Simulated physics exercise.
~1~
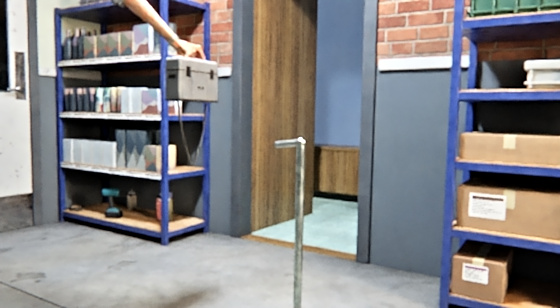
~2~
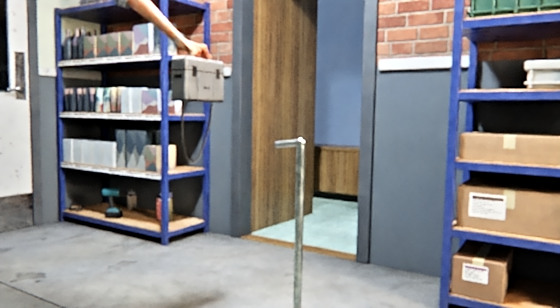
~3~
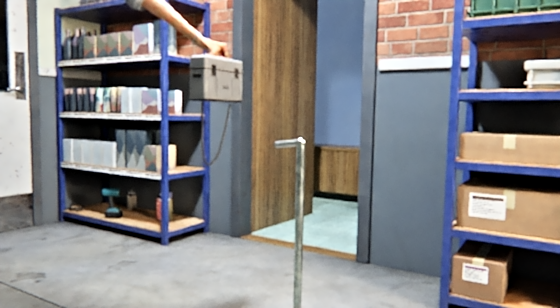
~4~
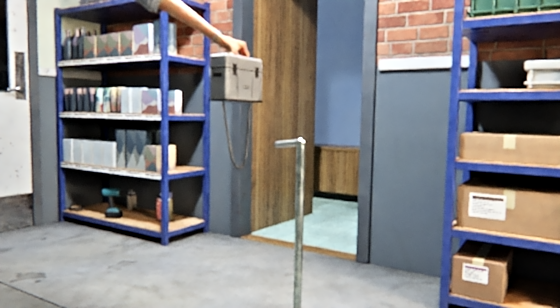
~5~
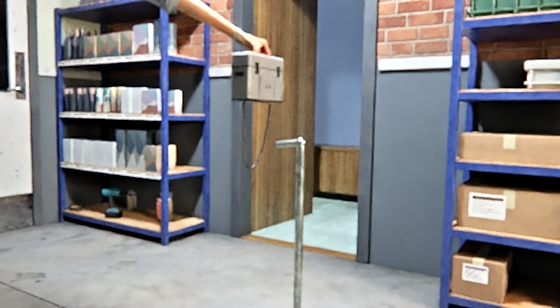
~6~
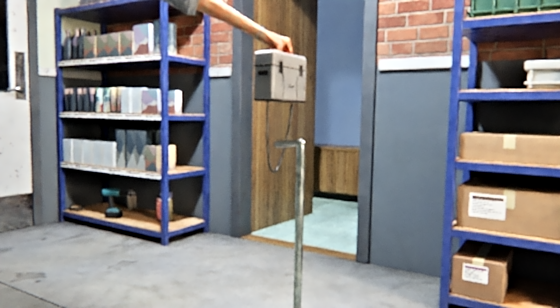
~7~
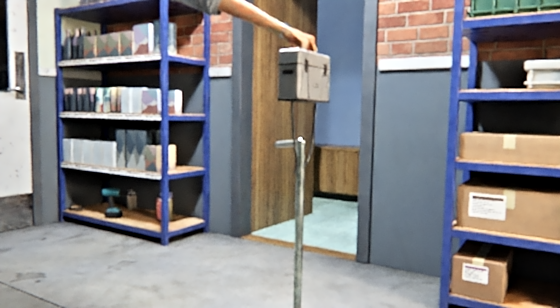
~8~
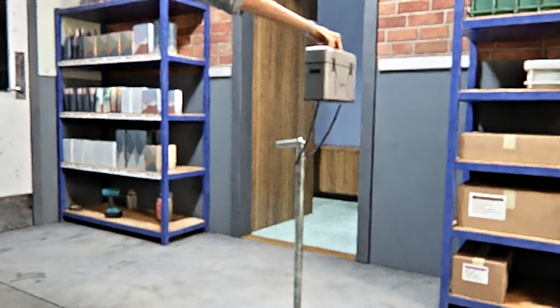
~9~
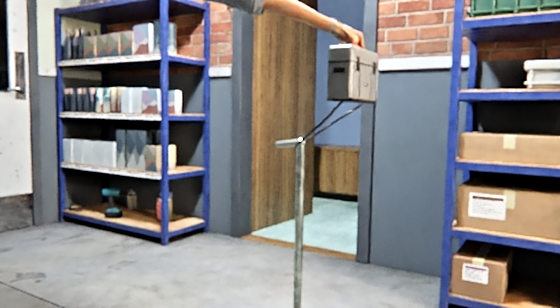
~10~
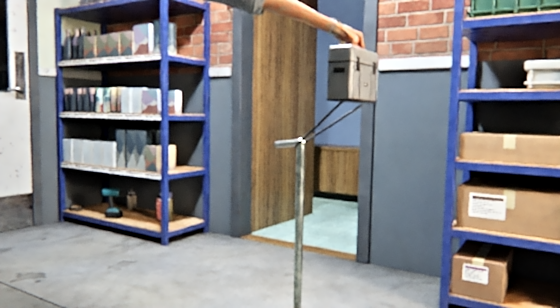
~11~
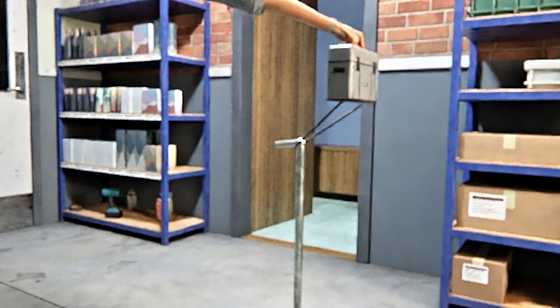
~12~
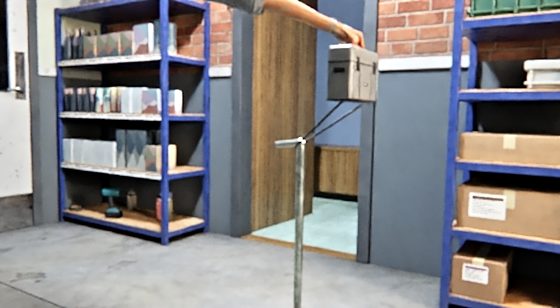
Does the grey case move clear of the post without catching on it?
No, the loop hanging from the grey case snags on the hook of the post and pulls tight, and the case stops just to the right of it.
